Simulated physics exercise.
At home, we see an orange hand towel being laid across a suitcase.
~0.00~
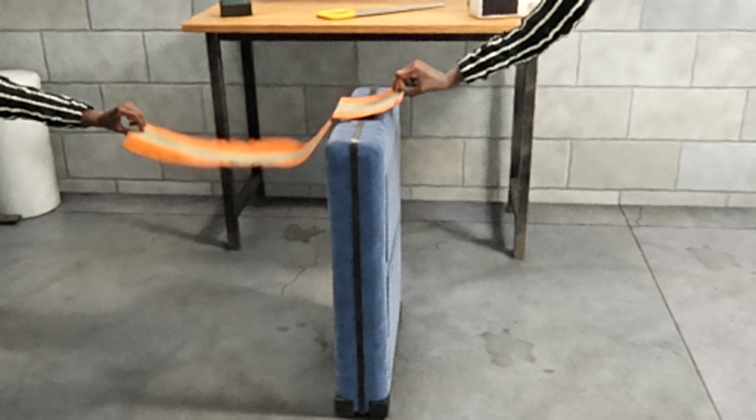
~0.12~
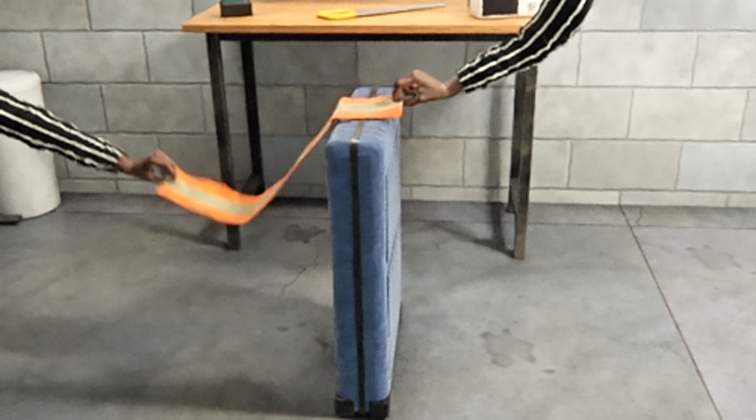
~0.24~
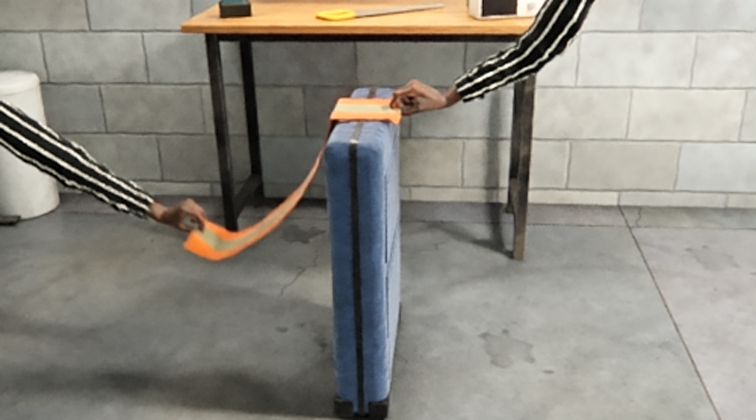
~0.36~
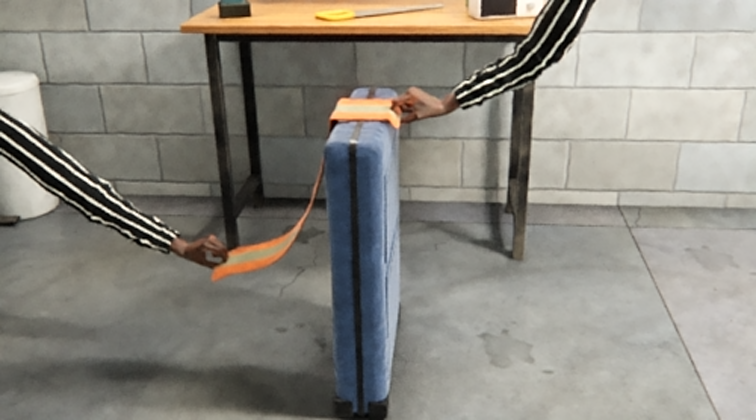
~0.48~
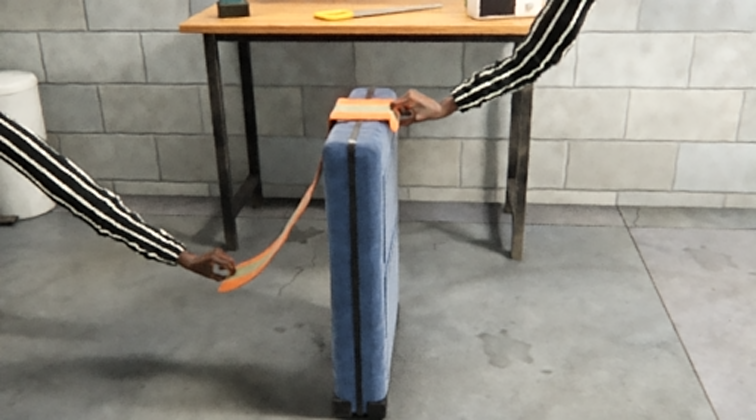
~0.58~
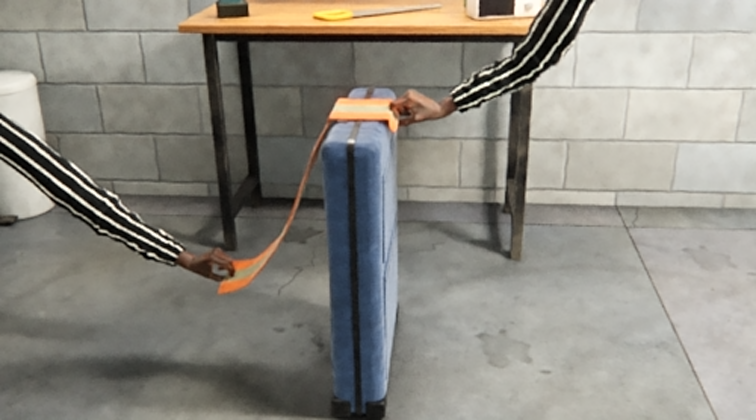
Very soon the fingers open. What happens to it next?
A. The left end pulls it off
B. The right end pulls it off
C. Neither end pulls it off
Option A: The left end pulls it off.
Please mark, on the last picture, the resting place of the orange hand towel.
Once everything settles, look close to (309, 360).
After 0.78 s, hand towel sliding left.
After 1.00 s, hand towel clear of the top and falling near (311, 315).
After 1.24 s, hand towel in a heap on the floor near (309, 360).
In the end, hand towel in a heap on the floor near (309, 360). The orange hand towel slips off to the left.
